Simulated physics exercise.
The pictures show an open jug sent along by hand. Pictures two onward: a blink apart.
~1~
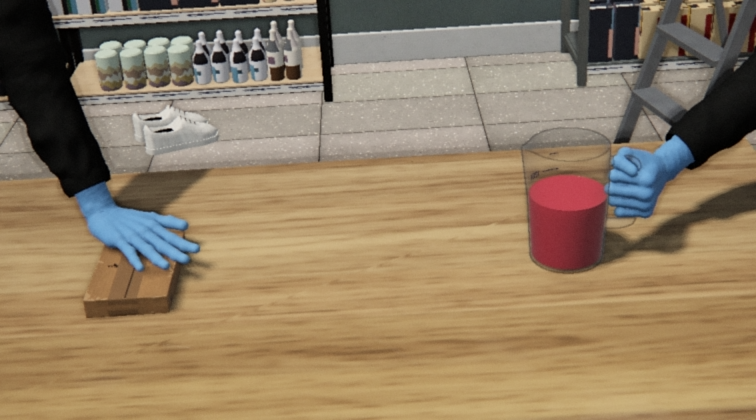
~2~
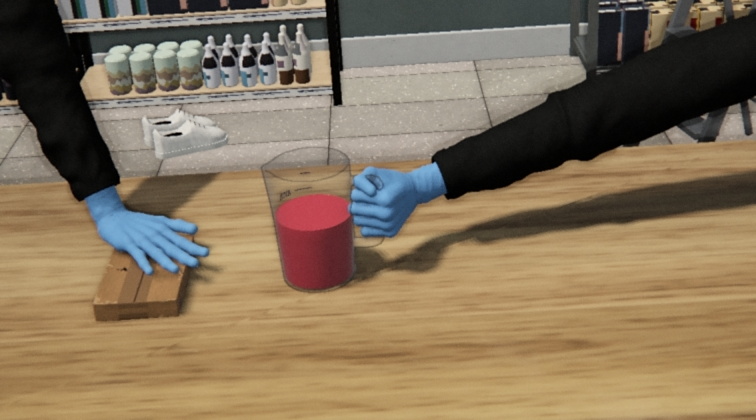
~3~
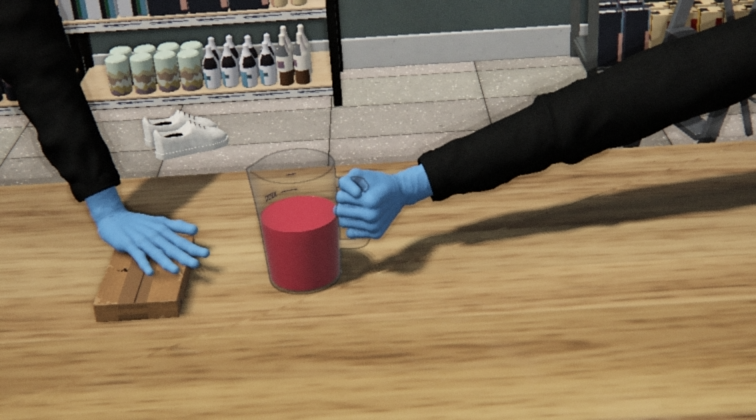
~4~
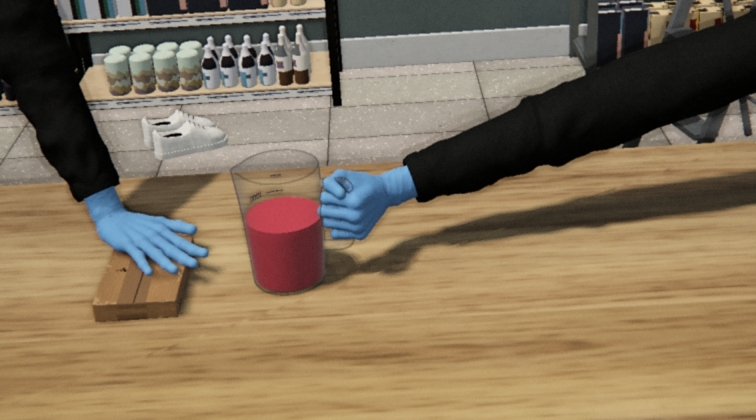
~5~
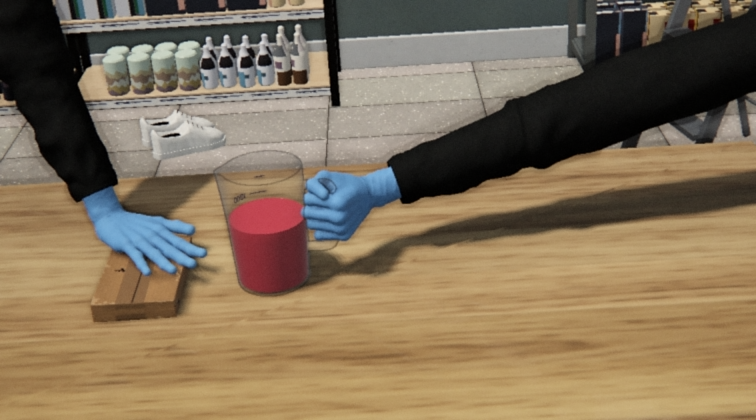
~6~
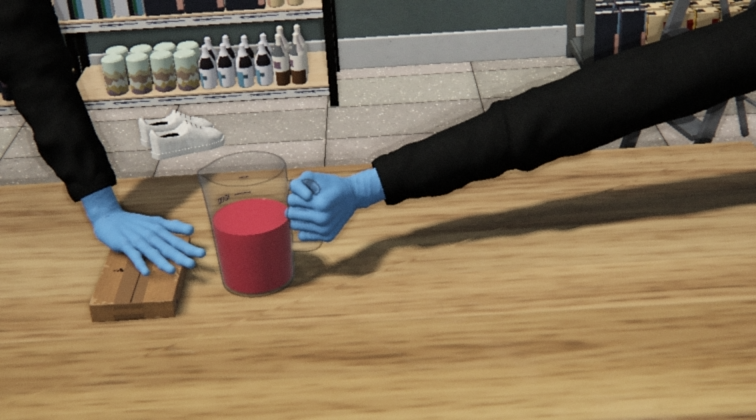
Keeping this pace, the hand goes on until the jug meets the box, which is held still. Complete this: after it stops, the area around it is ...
After it stops, the area around it is still dry.
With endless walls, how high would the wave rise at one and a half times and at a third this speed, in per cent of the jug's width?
About 30 % and 5 %.
Soon after, the jug meets the box.
Later, the squash surges up the wall; the wave climbs under half way to the rim.
In the end, the jug stands at the box; nothing has left it.
